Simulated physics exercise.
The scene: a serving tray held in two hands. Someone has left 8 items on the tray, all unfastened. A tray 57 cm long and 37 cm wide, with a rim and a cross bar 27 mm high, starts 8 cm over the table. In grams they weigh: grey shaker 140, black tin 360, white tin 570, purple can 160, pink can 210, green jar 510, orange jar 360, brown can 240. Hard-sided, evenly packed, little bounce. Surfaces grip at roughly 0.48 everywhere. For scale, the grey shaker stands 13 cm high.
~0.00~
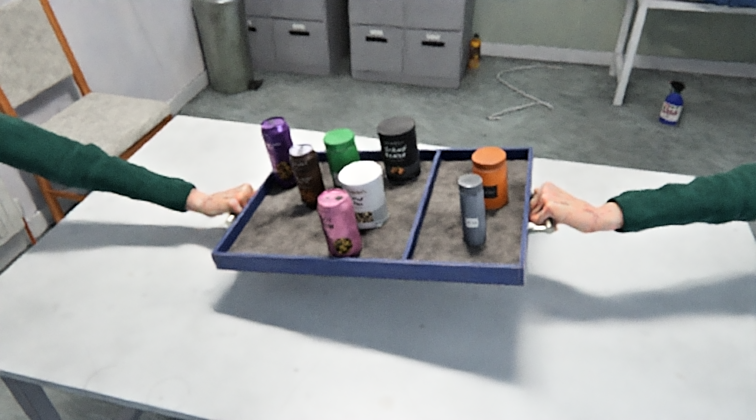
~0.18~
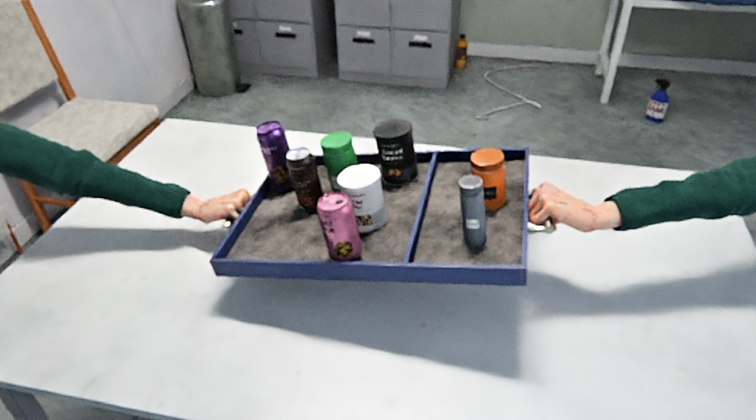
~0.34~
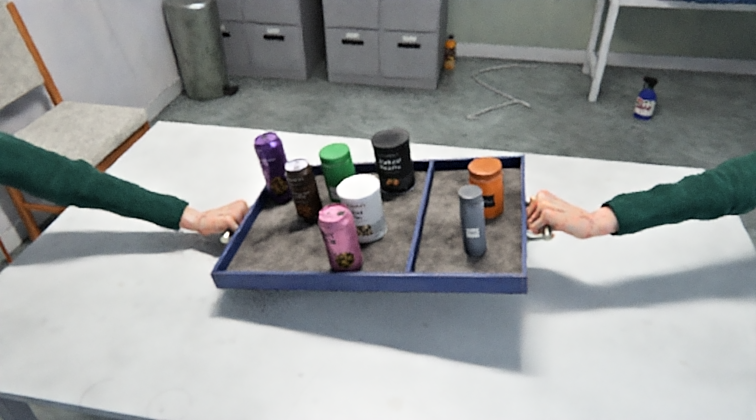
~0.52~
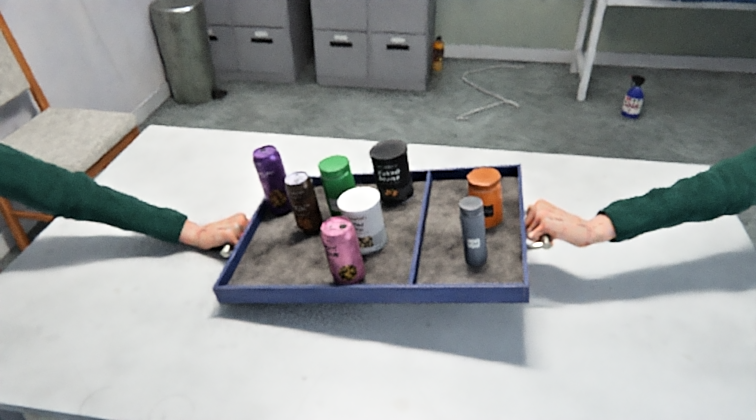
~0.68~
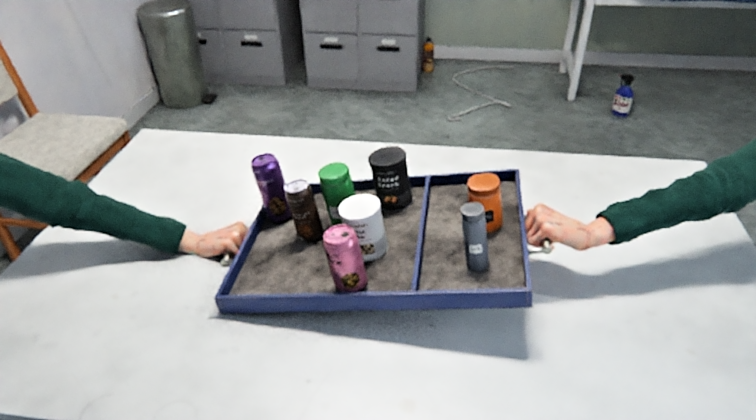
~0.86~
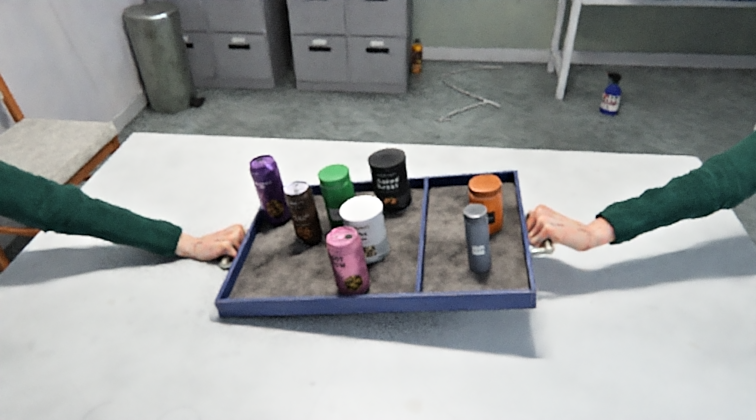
A blue tray carrying eight upright cans, jars and tins, divided by a cross bar, is lowered a short way by two green-sleeved hands until its left edge rests on the white table, the items staying in their places.
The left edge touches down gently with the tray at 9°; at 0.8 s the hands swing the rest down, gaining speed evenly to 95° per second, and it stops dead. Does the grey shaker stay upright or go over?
The grey shaker tips over.
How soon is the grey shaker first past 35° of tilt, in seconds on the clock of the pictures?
Near 1.2 s.
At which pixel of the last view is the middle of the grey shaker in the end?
Near (521, 278).
After 0.96 s, left edge on the table, tray at 2°; grey shaker tipped 5° from how it sat near (480, 259).
After 1.16 s, tray flat on the table; grey shaker tipped 23° from how it sat near (498, 267).
After 1.46 s, tray flat on the table; grey shaker on its side near (529, 276).
At rest (2.3 s), tipped over on the tray, grey shaker; the other 7 in place, give or take 5 cm. In the last view, grey shaker near (521, 278).
